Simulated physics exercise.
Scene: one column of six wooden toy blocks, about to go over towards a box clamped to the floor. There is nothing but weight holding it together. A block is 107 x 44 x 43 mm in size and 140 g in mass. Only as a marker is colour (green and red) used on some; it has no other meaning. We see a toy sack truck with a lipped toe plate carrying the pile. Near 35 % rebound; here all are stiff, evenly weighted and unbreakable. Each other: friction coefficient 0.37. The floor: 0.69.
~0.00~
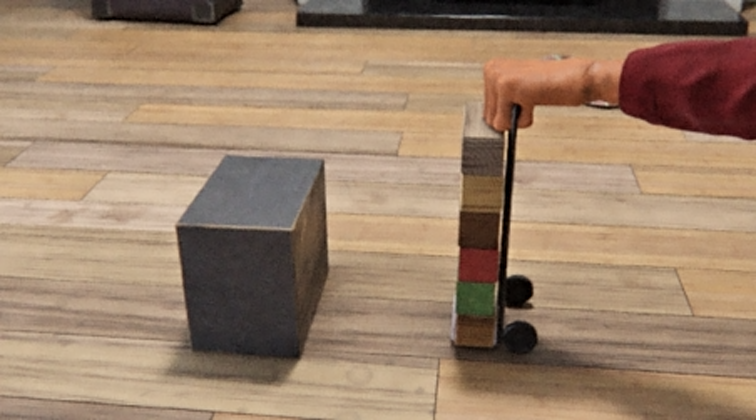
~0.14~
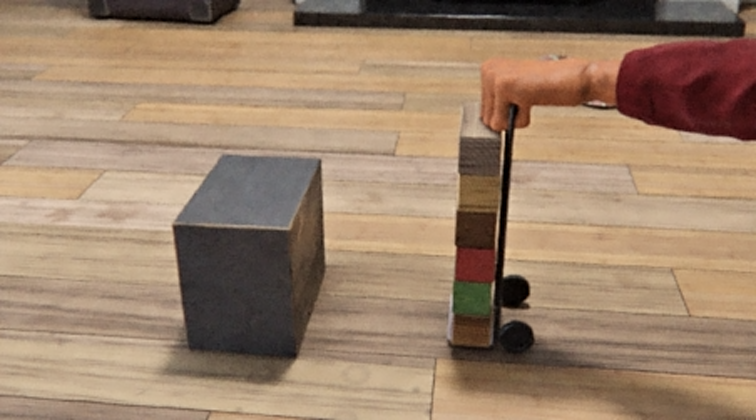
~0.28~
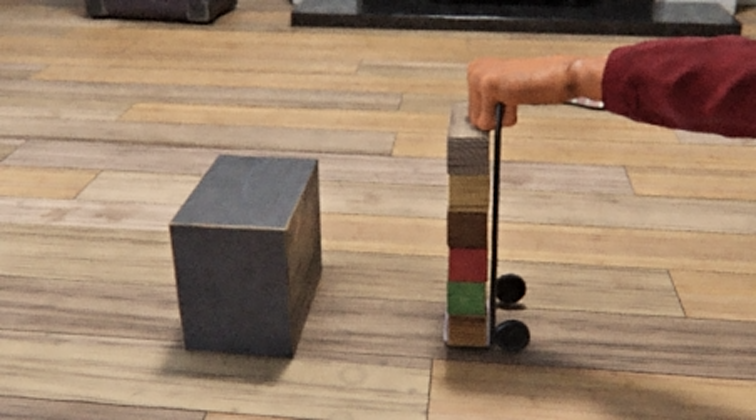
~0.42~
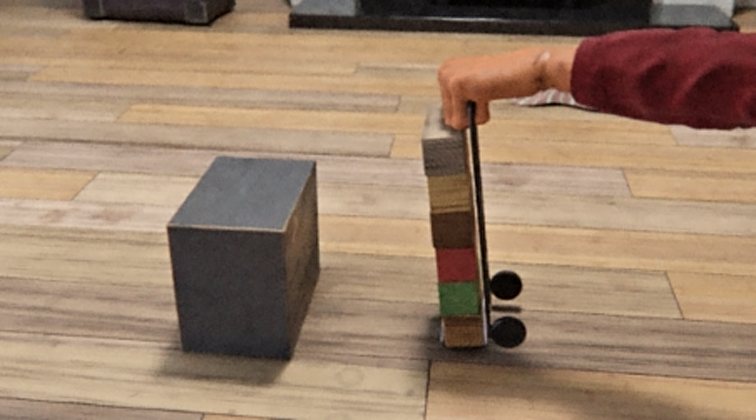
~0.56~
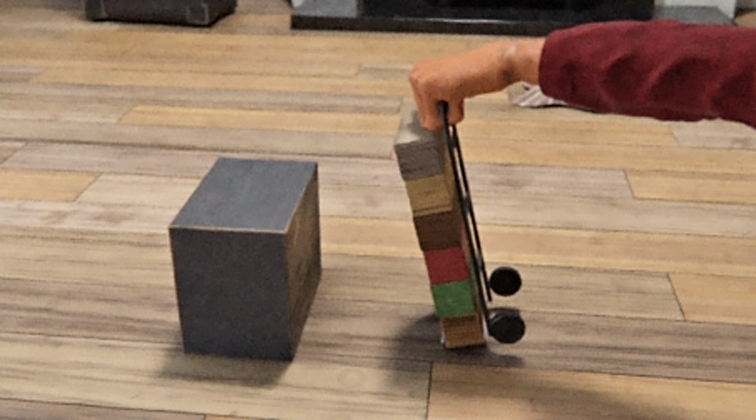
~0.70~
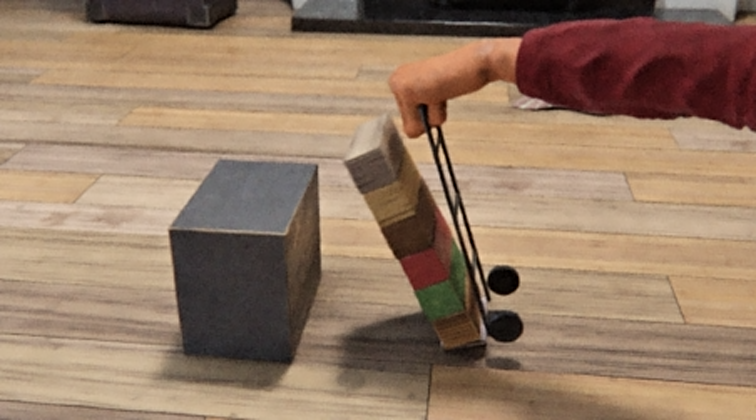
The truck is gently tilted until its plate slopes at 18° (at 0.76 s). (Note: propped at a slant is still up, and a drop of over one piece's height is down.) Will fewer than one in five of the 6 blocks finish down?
No, over a fifth go down.
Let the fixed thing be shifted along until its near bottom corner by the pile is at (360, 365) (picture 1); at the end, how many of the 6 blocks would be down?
Count at the end: 1.
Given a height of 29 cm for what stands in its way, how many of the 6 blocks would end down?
Result - 2.
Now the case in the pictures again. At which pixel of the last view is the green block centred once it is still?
Around (413, 289).
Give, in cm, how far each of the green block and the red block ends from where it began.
Well, the green finishes about 6 cm from where it began, while the red finishes about 10 cm from its start.
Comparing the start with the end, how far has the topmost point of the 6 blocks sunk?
Roughly 5 cm.
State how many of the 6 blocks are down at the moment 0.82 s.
By then, 2.
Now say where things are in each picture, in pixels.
In the first frame (pixels give the middle of a visible side), truck frame (512, 159) 0° forward; red block (479, 266); green block (475, 300); none has stirred.
In the second frame, truck frame (509, 159) 0° forward; red block (475, 266).
In the third frame, truck frame (498, 158) 2° forward; red block (468, 266) 4 mm from its place; movement in 4 of them.
In the fourth frame, truck frame (475, 156) 7° forward; red block (456, 265) 7° from how it stood; green block (458, 299) 7° from how it stood; steepest lean 8°, the block at (444, 157); movement in 6 of them.
In the fifth frame, truck frame (453, 155) 13° forward; red block (446, 266) 14° from how it stood; green block (452, 300) 14° from how it stood; steepest lean 14°, the block at (418, 159); movement in 6 of them.
In the sixth frame, truck frame (437, 157) 18° forward; red block (424, 271) 27° from how it stood; green block (439, 302) 27° from how it stood; steepest lean 27°, the block at (405, 238); movement in 6 of them.
After 0.76 s, none of the 6 blocks down, 6 disturbed; red block 37° from how it stood; green block 37° from how it stood.
After 0.82 s, 2 of the 6 blocks down; green block 52° from how it stood; red block 52° from how it stood, 25 mm lower.
In the end (1.8 s), 3 of the 6 blocks down; green block 54° from how it stood, 15 mm lower; red block 54° from how it stood, 33 mm lower. That is 50 per cent. From the last view, middles, green block near (413, 289), red block near (384, 268).
